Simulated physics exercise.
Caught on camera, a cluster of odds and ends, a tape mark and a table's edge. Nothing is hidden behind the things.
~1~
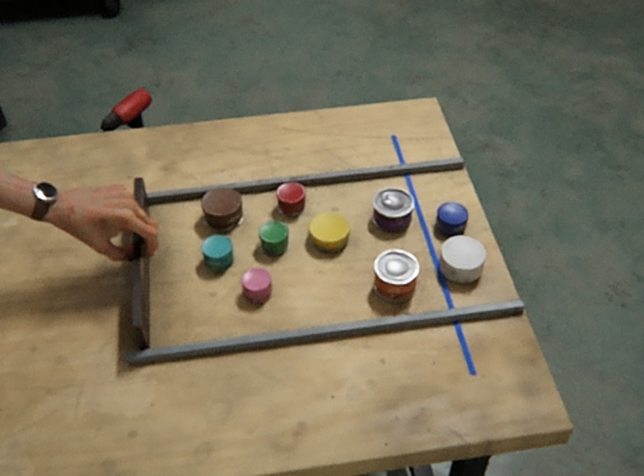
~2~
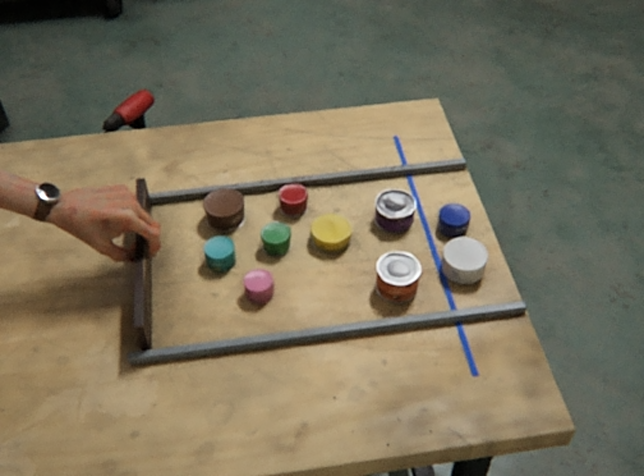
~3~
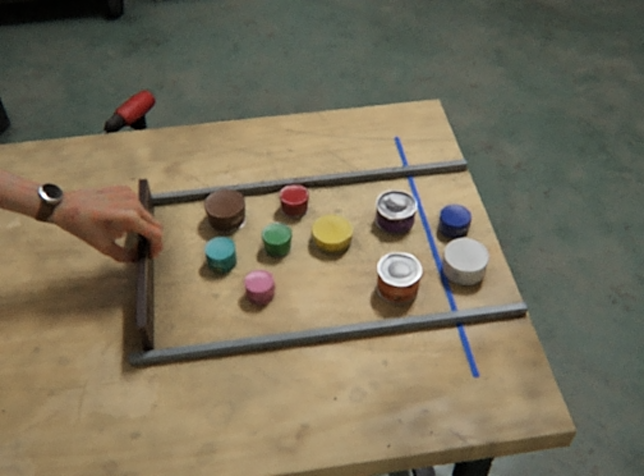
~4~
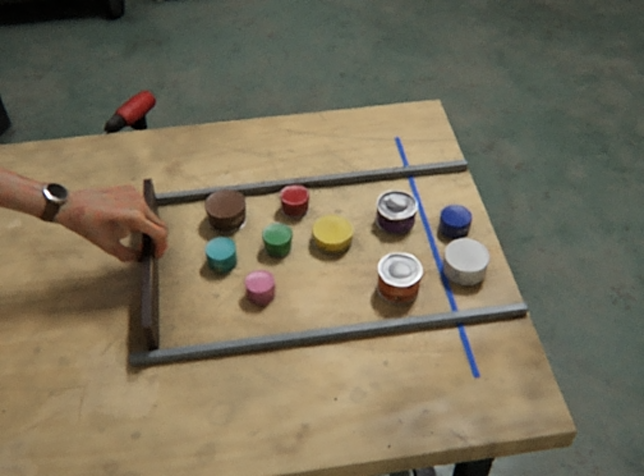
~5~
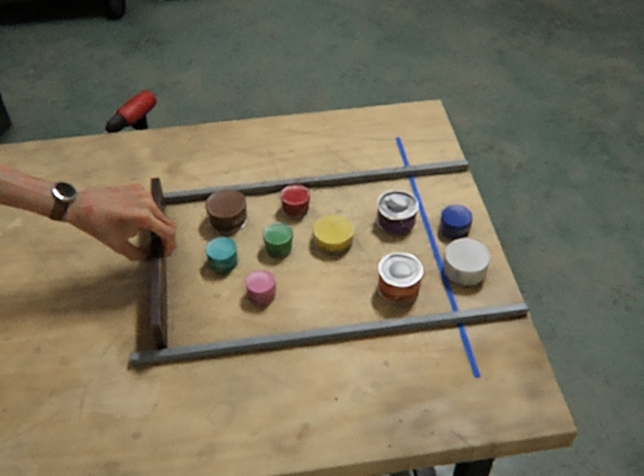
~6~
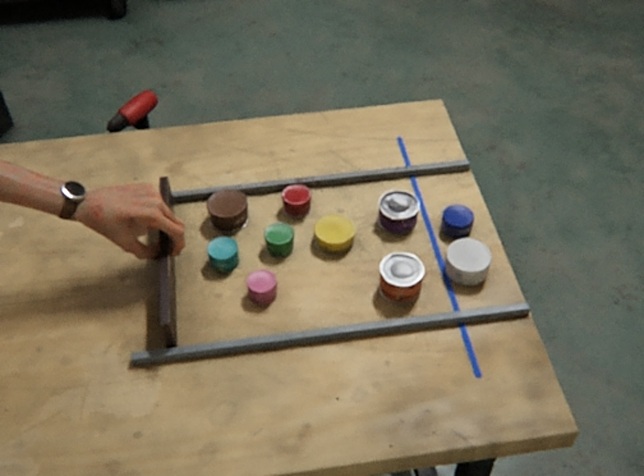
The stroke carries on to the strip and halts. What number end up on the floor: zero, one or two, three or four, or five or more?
As it turns out, the number that fall off is one or two.
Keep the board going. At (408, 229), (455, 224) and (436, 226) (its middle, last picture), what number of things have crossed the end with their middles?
Past the end: 0, 5 and 1.
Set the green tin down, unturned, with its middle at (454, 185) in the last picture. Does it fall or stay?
It comes down.
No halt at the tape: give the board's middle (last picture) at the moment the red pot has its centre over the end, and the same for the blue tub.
At (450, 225) for the red pot; at (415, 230) for the blue tub.
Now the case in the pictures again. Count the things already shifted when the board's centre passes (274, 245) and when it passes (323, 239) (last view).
The counts are 6 and 7.
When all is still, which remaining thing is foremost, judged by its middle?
That is the purple tin.
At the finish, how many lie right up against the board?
That makes 5.
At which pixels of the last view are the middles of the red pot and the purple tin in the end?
The red pot at (460, 174), the purple tin at (478, 199).
Soon after, none off yet; blue tub at rest near (457, 222); white tub at rest near (467, 262); purple tin at rest near (398, 212).
Then, none off yet; blue tub at rest near (457, 222); white tub at rest near (467, 262); purple tin moving near (401, 212).
Further on, none off yet; blue tub moving near (463, 222); white tub at rest near (467, 262); purple tin moved about its own width near (434, 205).
By the end, the number that fall off is one or two; fallen, blue tub.
